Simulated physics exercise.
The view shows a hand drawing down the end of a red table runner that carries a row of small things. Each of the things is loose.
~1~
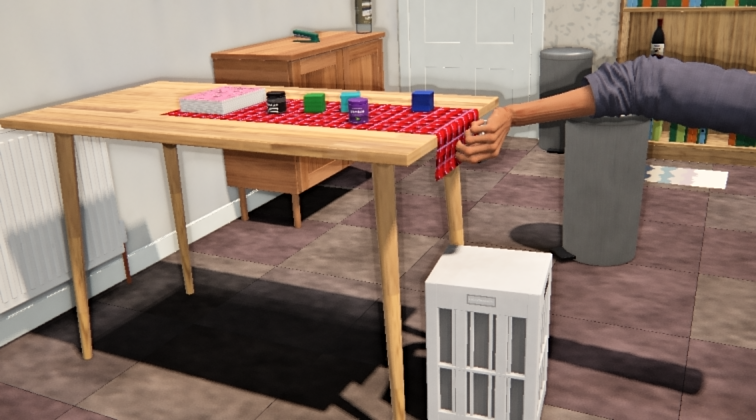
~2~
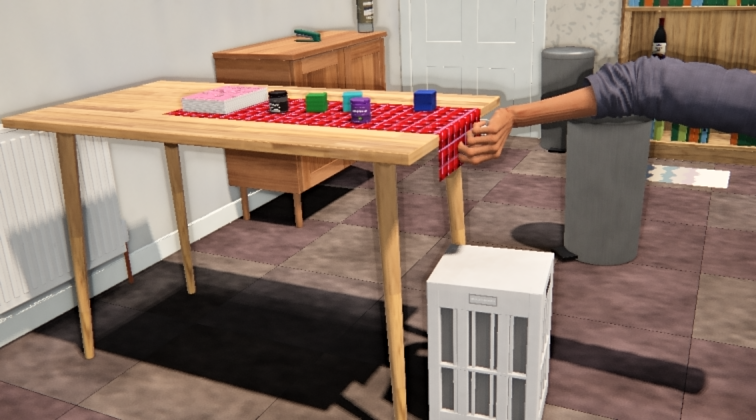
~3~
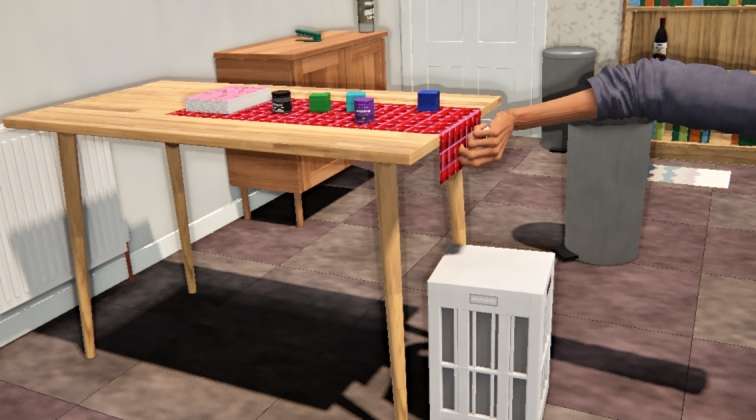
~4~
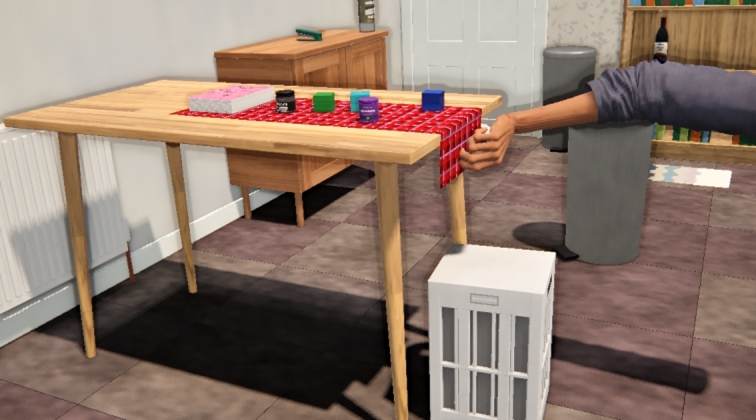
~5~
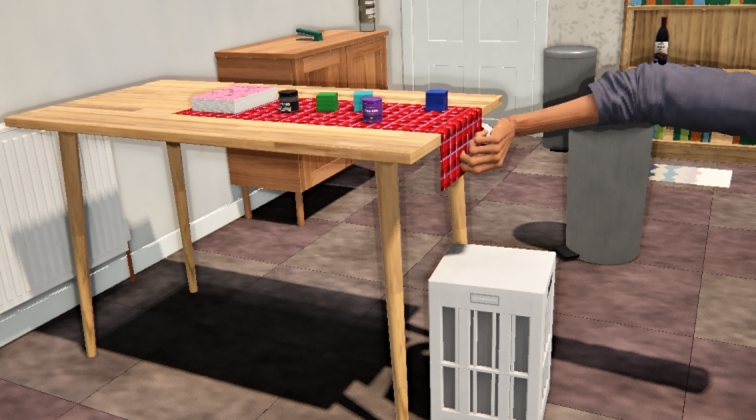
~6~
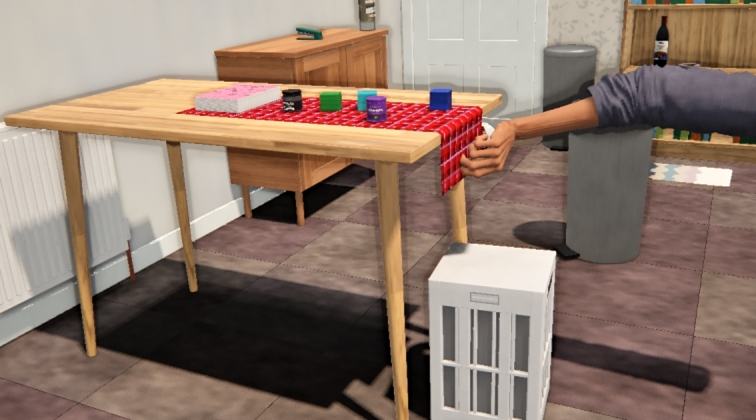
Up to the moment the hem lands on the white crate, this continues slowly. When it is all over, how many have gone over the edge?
The top is going to lose a pair of items.
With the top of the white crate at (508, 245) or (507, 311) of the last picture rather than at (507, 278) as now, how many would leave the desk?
Counts: 1, 3.
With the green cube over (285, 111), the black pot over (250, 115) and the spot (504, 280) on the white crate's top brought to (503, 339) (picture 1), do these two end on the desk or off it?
The green cube stays put, the black pot stays put.
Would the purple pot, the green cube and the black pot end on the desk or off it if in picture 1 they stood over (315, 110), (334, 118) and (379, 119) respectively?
Looks like the purple pot hangs in there, the green cube hangs in there, and the black pot ends up down.
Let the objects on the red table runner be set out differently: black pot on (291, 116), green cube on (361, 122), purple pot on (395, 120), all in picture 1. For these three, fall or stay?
I'd say the black pot hangs on, the green cube takes a fall, and the purple pot takes a fall.
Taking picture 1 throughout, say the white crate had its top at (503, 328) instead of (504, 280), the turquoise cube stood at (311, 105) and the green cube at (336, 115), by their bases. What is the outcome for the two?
Looks like the turquoise cube hangs in there, and the green cube ends up down.
Soon after, hem near (465, 229); blue cube gone.
Then, hem on the crate; blue cube and purple pot gone.
At rest, hem on the crate; blue cube and purple pot gone. It carries off two.
